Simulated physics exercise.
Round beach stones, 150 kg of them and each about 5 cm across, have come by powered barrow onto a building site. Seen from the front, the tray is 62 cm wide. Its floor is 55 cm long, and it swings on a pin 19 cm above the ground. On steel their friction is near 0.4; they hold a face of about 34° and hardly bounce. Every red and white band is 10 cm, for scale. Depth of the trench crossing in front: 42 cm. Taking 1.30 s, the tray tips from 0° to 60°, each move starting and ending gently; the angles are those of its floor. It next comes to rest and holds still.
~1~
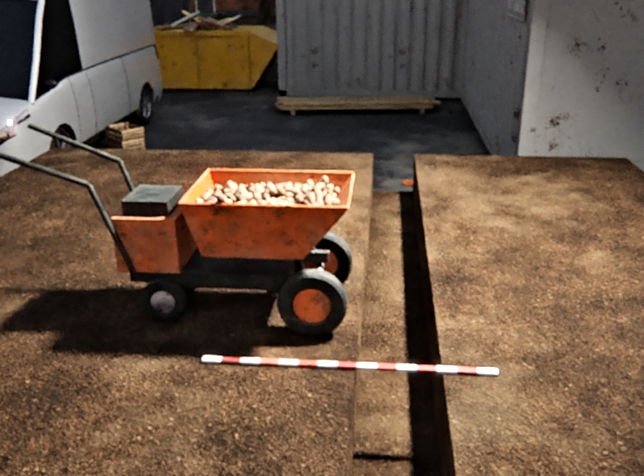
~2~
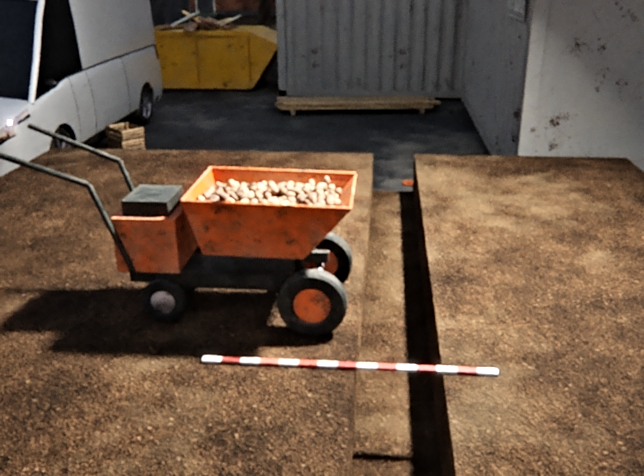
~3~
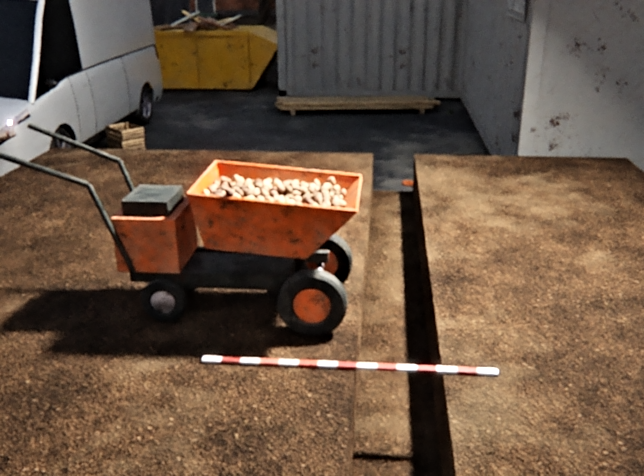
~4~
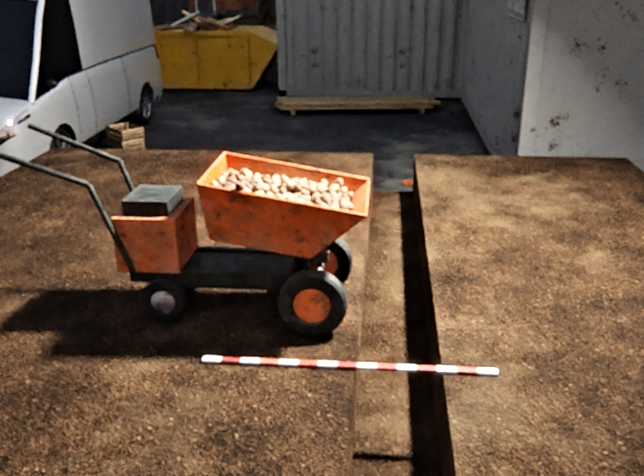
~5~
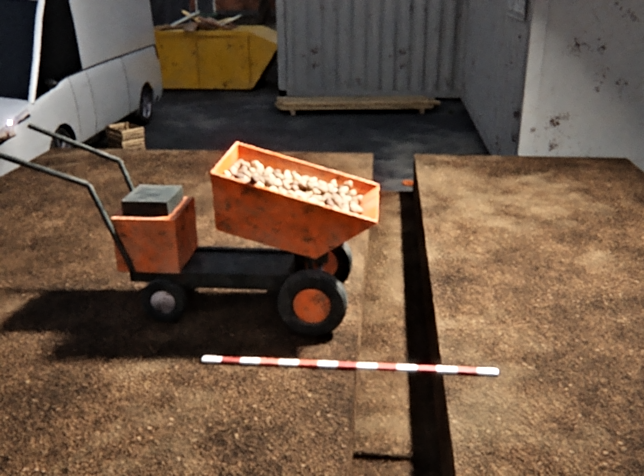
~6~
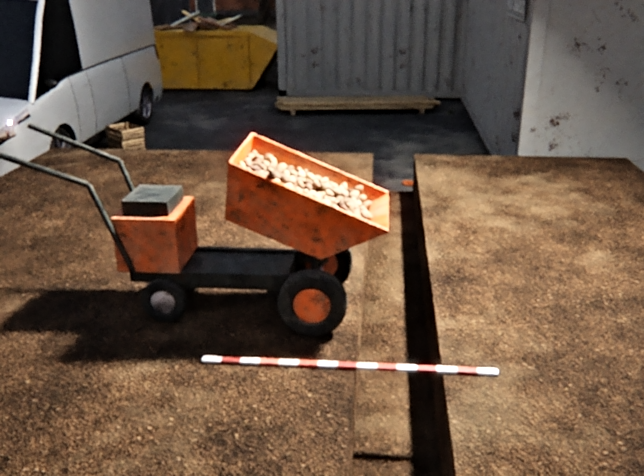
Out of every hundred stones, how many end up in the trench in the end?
Around 35 in every hundred.
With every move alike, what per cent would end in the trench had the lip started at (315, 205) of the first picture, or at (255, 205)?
Roughly 65 in a hundred from the first, 75 in a hundred from the second.
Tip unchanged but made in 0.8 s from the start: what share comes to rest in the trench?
Roughly 30 per cent would.
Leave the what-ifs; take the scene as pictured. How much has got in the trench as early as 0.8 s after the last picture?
I'd say near 5 per cent at that time.
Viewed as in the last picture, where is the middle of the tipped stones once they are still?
I'd point to around (457, 312).
Then, 0.4 s after the last picture the floor is at 51°, 100 % in the tray; the foremost stones are at (409, 247).
Then, 0.8 s after the last picture the floor is at 60°, 74 % in the tray, 4 % in the trench, 22 % past the trench; the foremost stones are at (492, 325).
Then, 1.2 s after the last picture the floor is at 60°, 45 % in the tray, 6 % in the trench, 49 % past the trench; the foremost stones are at (577, 322).
Then, 3.2 s after the last picture the floor is at 60°, 12 % in the tray, 35 % in the trench, 53 % past the trench; the foremost stones are past the picture's edge.
